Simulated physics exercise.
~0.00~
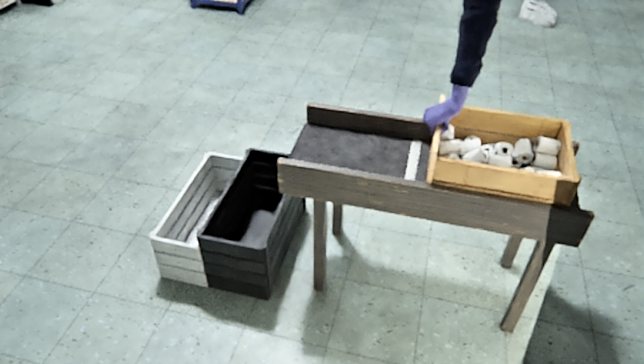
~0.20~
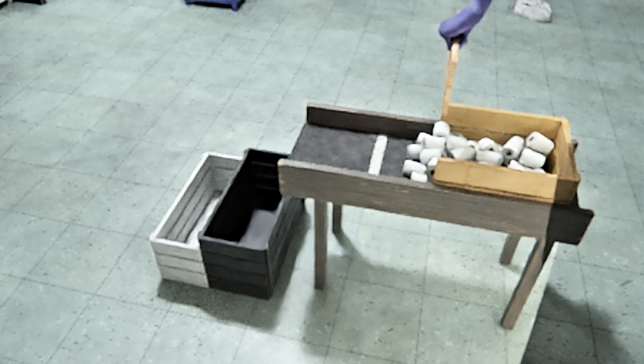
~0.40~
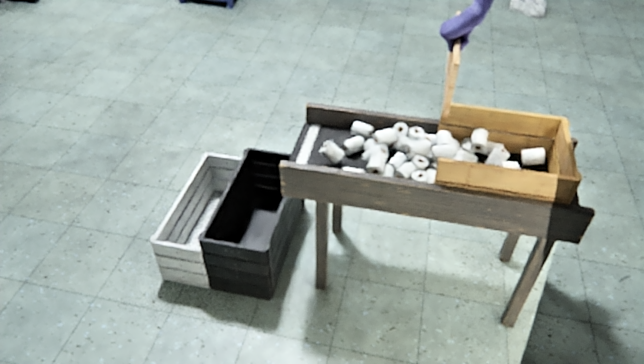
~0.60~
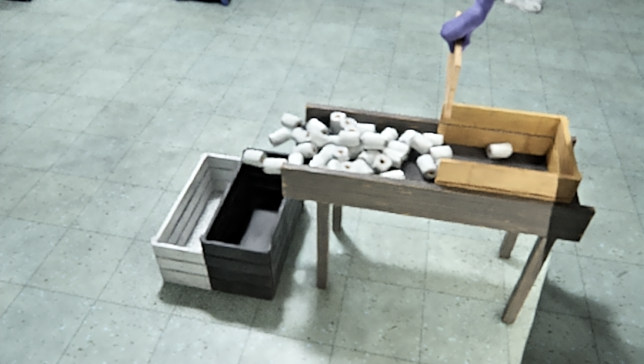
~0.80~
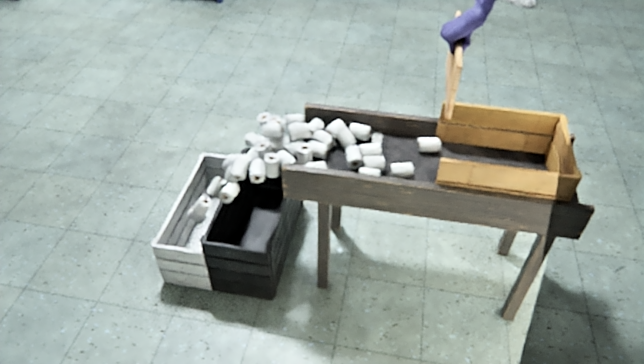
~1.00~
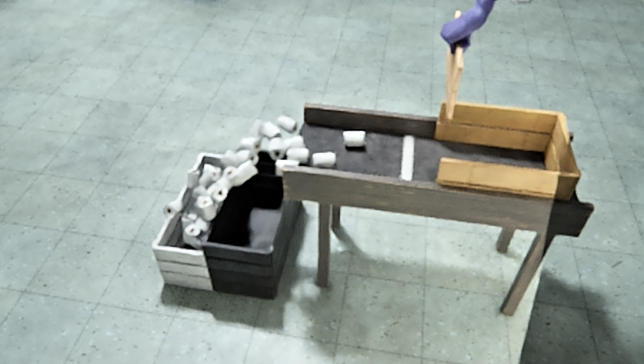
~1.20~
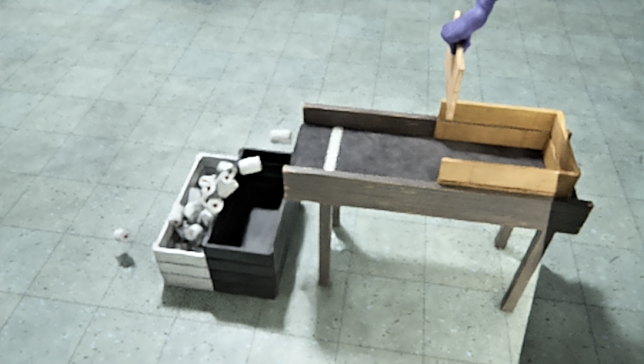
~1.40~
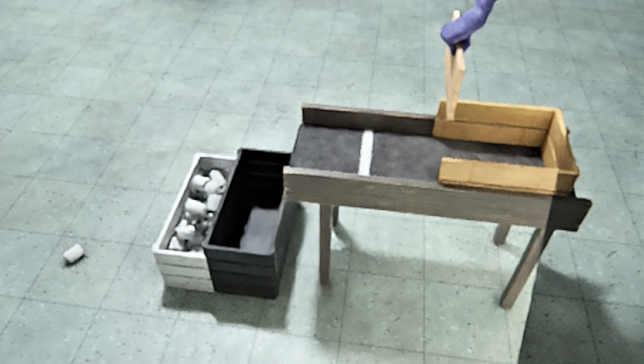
White paper rolls riding a belt leftward from a wooden pen, flying over a black tote into a white tub, one landing beyond.
